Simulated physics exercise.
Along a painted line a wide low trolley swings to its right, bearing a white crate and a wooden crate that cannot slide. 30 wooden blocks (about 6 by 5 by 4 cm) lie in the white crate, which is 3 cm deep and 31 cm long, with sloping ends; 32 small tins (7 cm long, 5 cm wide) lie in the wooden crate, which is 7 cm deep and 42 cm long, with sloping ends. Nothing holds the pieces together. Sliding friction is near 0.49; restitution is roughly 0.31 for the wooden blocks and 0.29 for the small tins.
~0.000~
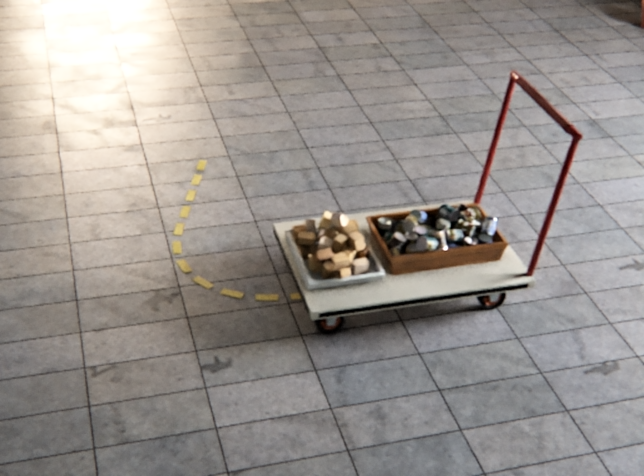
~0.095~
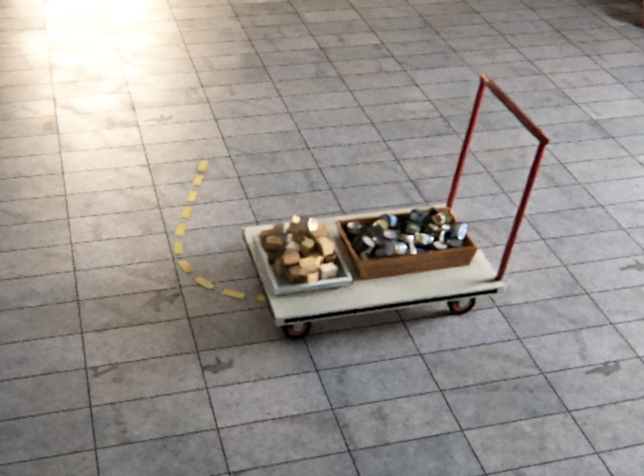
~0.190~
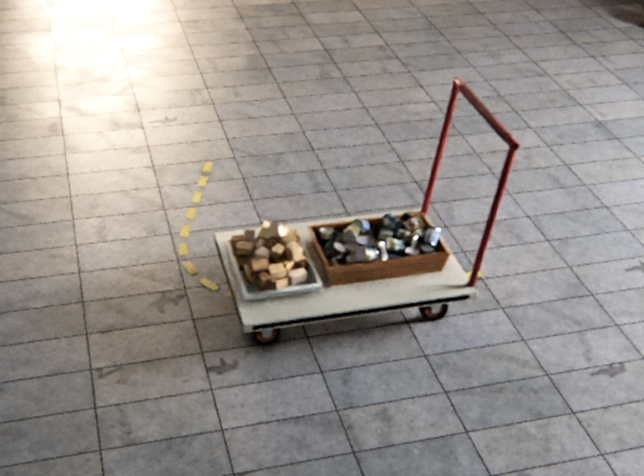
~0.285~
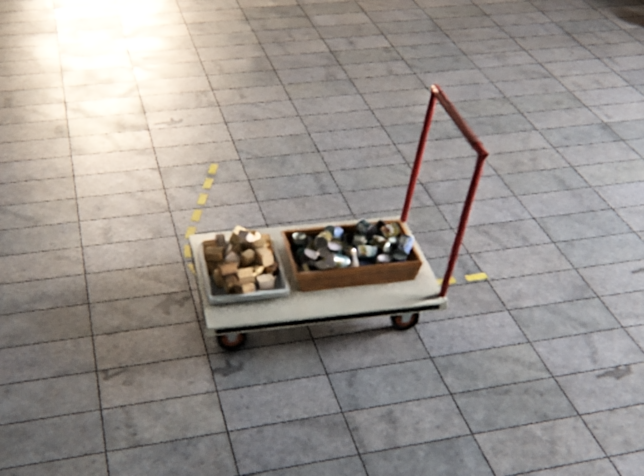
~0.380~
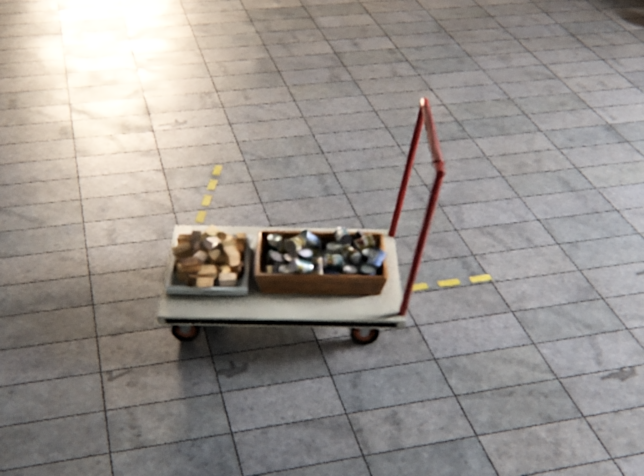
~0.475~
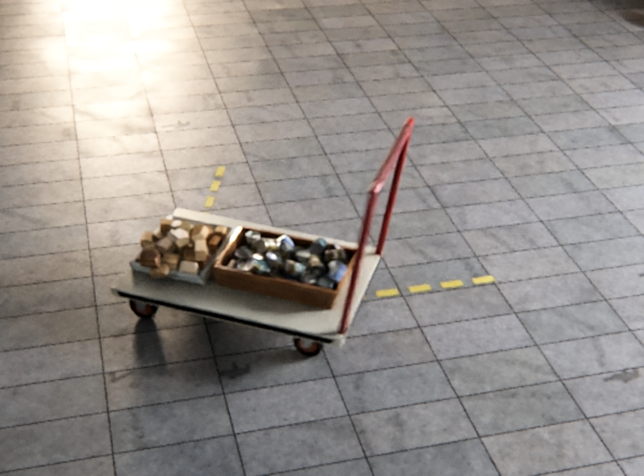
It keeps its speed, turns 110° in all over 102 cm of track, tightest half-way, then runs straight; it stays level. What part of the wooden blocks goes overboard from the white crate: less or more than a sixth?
More than a sixth of the wooden blocks leave the white crate.
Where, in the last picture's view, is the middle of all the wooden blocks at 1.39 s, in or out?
Around (220, 96).
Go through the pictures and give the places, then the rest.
In the first picture (we follow the rim corner now nearest the camera; the camera pans a little), white crate at (310, 282); wooden crate at (392, 257); turned 0°, 0 cm rolled; nothing out yet.
In the second picture, white crate at (276, 287); wooden crate at (360, 262); turned 0°, 13 cm rolled.
In the third picture, white crate at (245, 293); wooden crate at (330, 268); turned 0°, 27 cm rolled.
In the fourth picture, white crate at (210, 296); wooden crate at (298, 273); turned 3°, 40 cm rolled.
In the fifth picture, white crate at (168, 286); wooden crate at (258, 274); turned 14°, 54 cm rolled.
In the sixth picture, white crate at (132, 261); wooden crate at (215, 266); turned 32°, 67 cm rolled; 2 out, the lowest block at (159, 271).
After 0.58 s, 5 of 30 out of the white crate and 0 of 32 out of the wooden crate.
After 0.72 s, 9 of 30 out of the white crate and 0 of 32 out of the wooden crate.
After 0.94 s, 9 of 30 out of the white crate and 1 of 32 out of the wooden crate.
Outcome (at 1.39 s), 9 of 30 out of the white crate and 1 of 32 out of the wooden crate. Asked share, 9 of 30, 30 per cent.
